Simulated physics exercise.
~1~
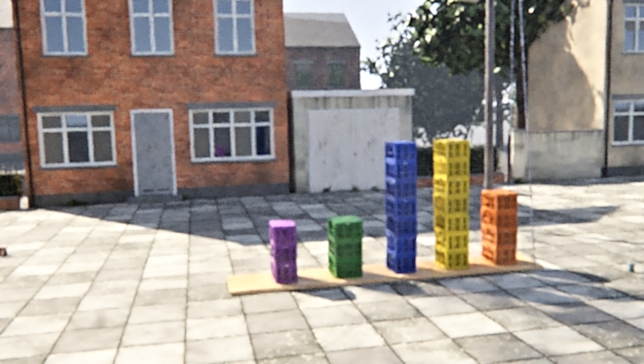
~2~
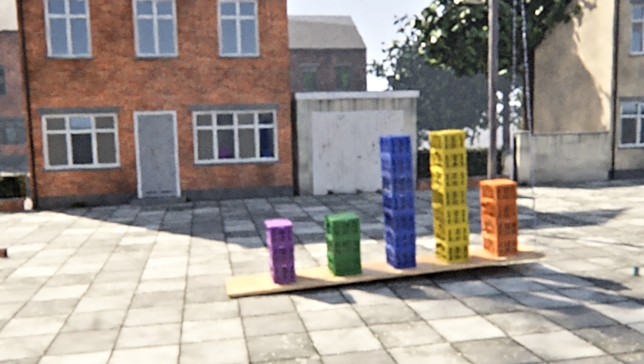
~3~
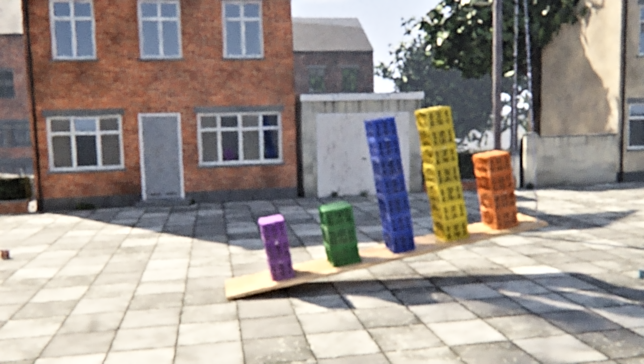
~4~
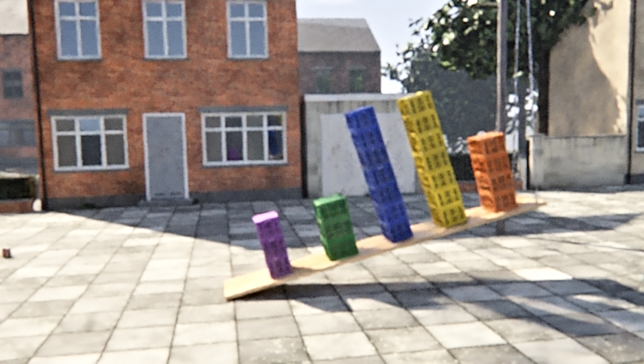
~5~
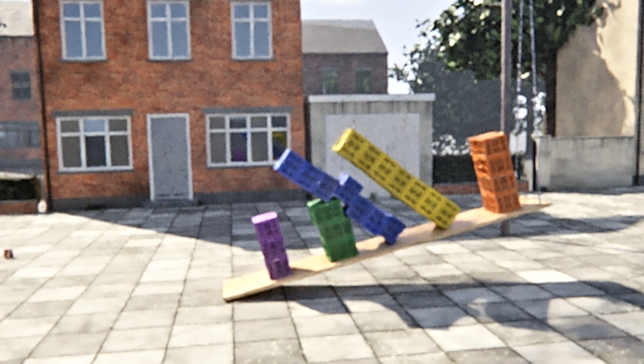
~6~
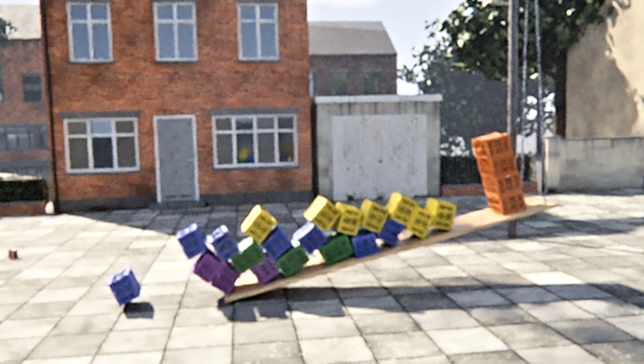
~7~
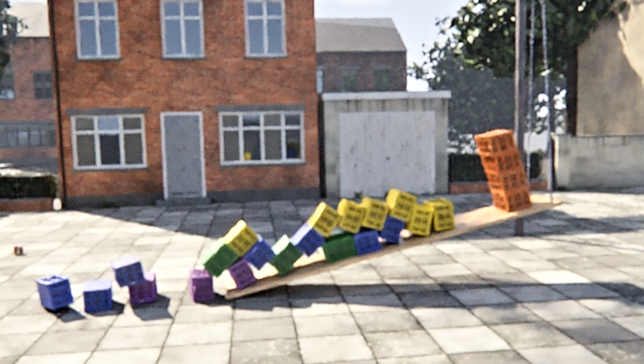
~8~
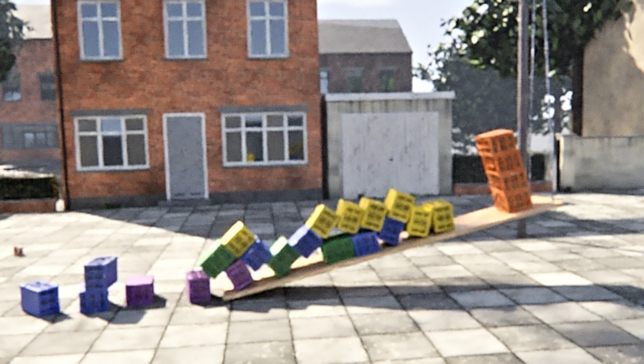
To begin with, five columns of crates, purple, green, blue, yellow and orange, stand upright on a flat deck in a paved yard before a brick house. The deck's right end slowly rises, and the tall blue and yellow columns start leaning left. Blue then topples downhill onto green, with yellow falling close behind. The purple and green piles are knocked over as crates tumble down the slope, some spilling onto the paving. At last the deck stays tilted, with only the orange column standing, a jumbled heap below it and blue and purple crates scattered at left.
